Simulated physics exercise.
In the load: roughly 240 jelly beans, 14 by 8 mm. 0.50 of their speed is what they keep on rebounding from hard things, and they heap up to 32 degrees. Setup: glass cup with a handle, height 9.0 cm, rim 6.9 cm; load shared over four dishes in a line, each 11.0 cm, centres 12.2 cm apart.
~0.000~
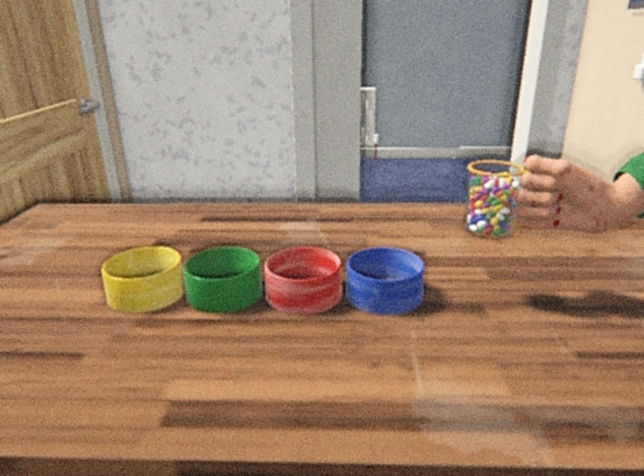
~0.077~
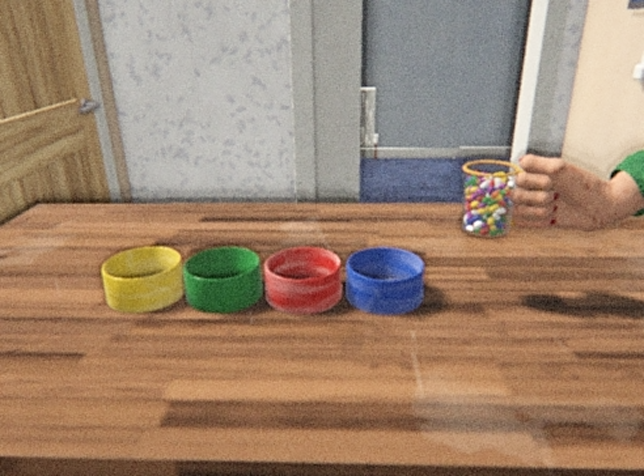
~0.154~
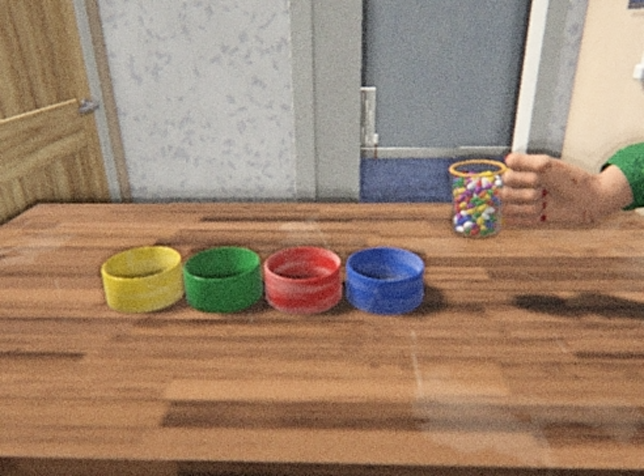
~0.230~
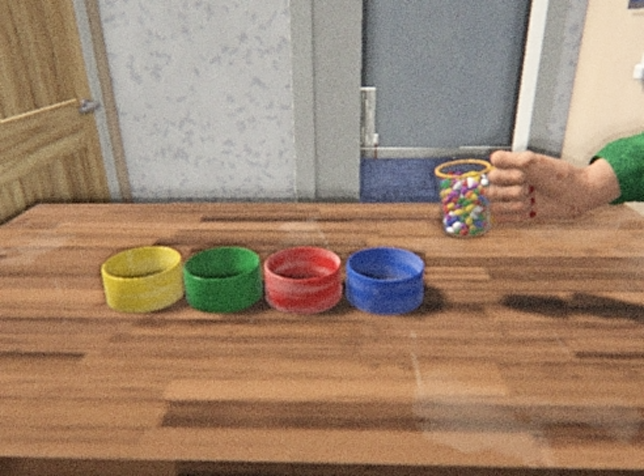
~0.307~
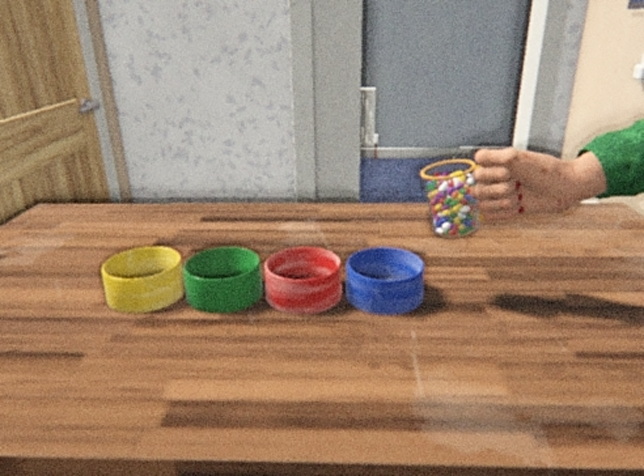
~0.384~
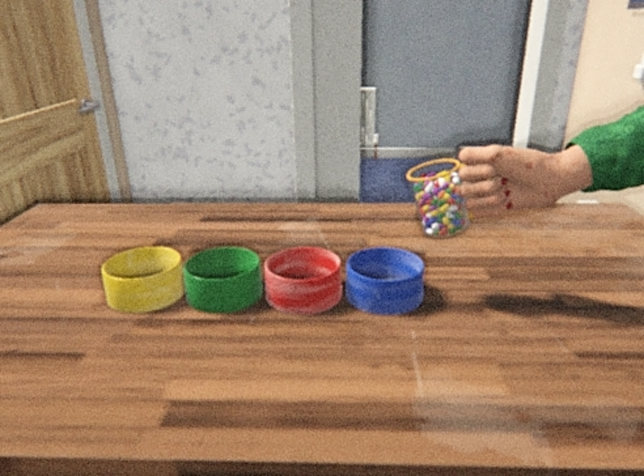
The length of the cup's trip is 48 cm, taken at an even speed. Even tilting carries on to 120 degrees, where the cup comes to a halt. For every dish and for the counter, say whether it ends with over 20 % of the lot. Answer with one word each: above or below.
Red below, blue below, green below, yellow above, counter below.
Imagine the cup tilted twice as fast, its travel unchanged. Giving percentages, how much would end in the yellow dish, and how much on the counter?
Yellow 0, counter 10.
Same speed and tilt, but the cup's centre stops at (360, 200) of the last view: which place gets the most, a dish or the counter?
That'd be red, it takes the most.
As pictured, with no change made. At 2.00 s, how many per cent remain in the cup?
Roughly 85 in a hundred.
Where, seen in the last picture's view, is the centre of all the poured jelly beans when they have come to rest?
Estimated resting centre: Around (137, 282).
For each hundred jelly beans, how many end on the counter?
5 %.
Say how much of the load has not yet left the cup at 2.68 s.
About 0 per cent.
After 1.35 s, tilt 64 degrees; cup holds 100 %.
After 2.00 s, tilt 96 degrees; cup holds 85 %, yellow 10 %.
After 2.68 s, tilt 120 degrees; cup holds 0 %, yellow 95 %.
In the end, at 3.2 s, red 0 %, blue 0 %, green 0 %, yellow 95 %, counter 5 %.
